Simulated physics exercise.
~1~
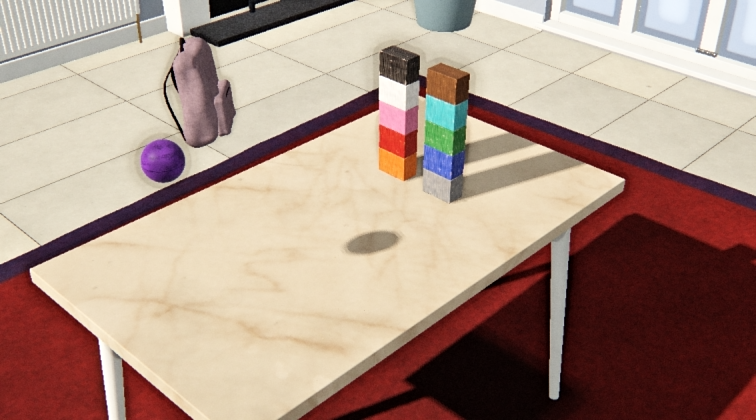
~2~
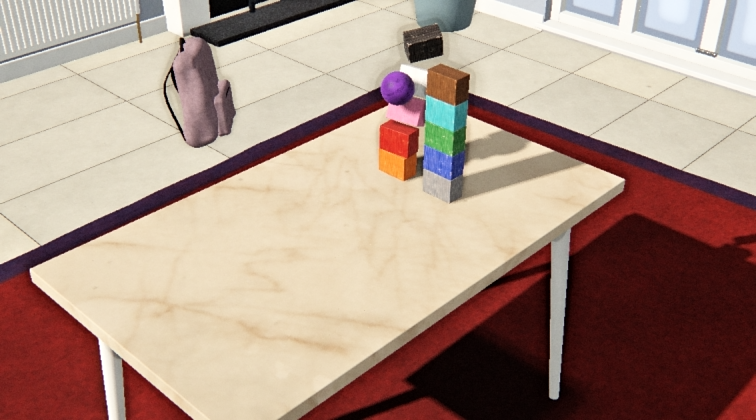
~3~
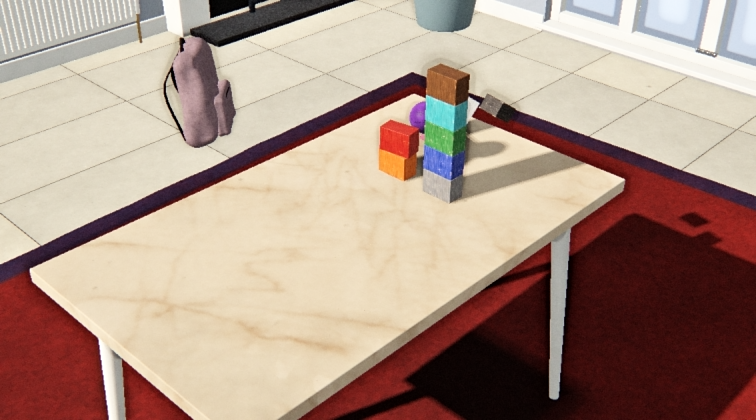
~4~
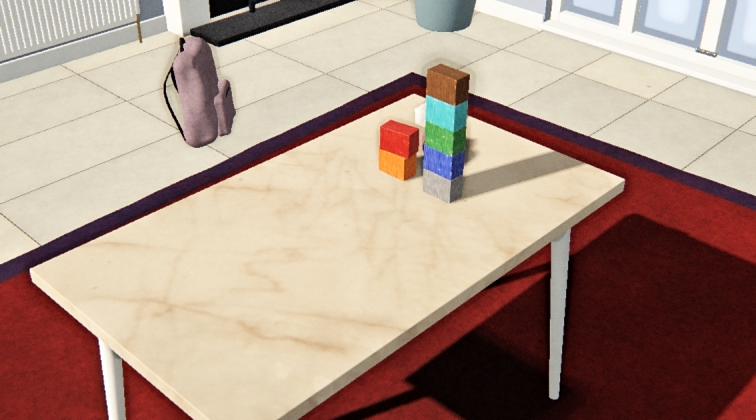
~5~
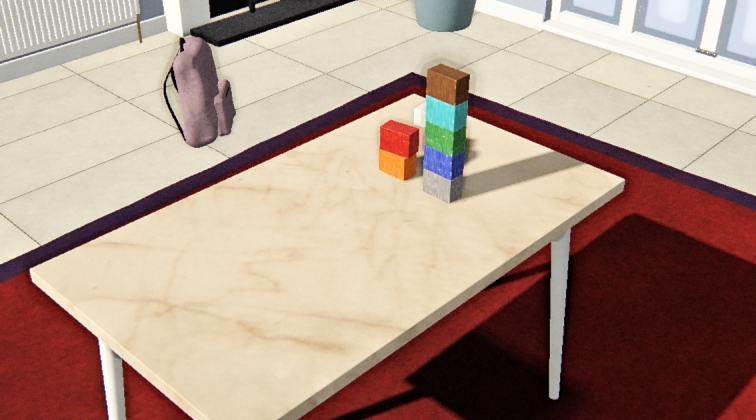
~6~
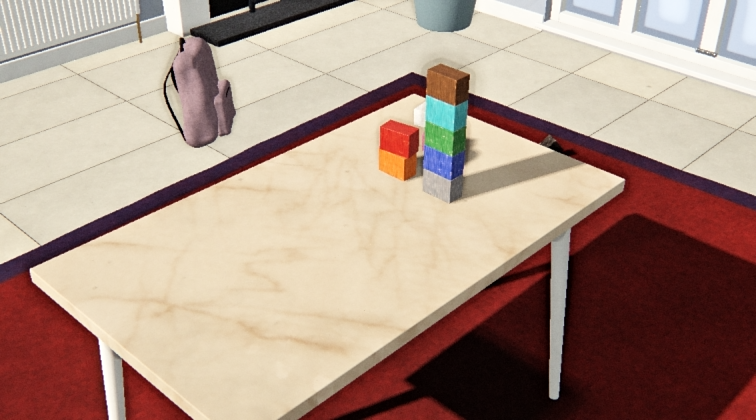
A purple ball flew into the left of two block stacks on a table, knocking off its black, white and pink blocks; the black one tumbled off the far side, leaving red on orange beside the untouched, brown-topped stack, with the white block lying behind.
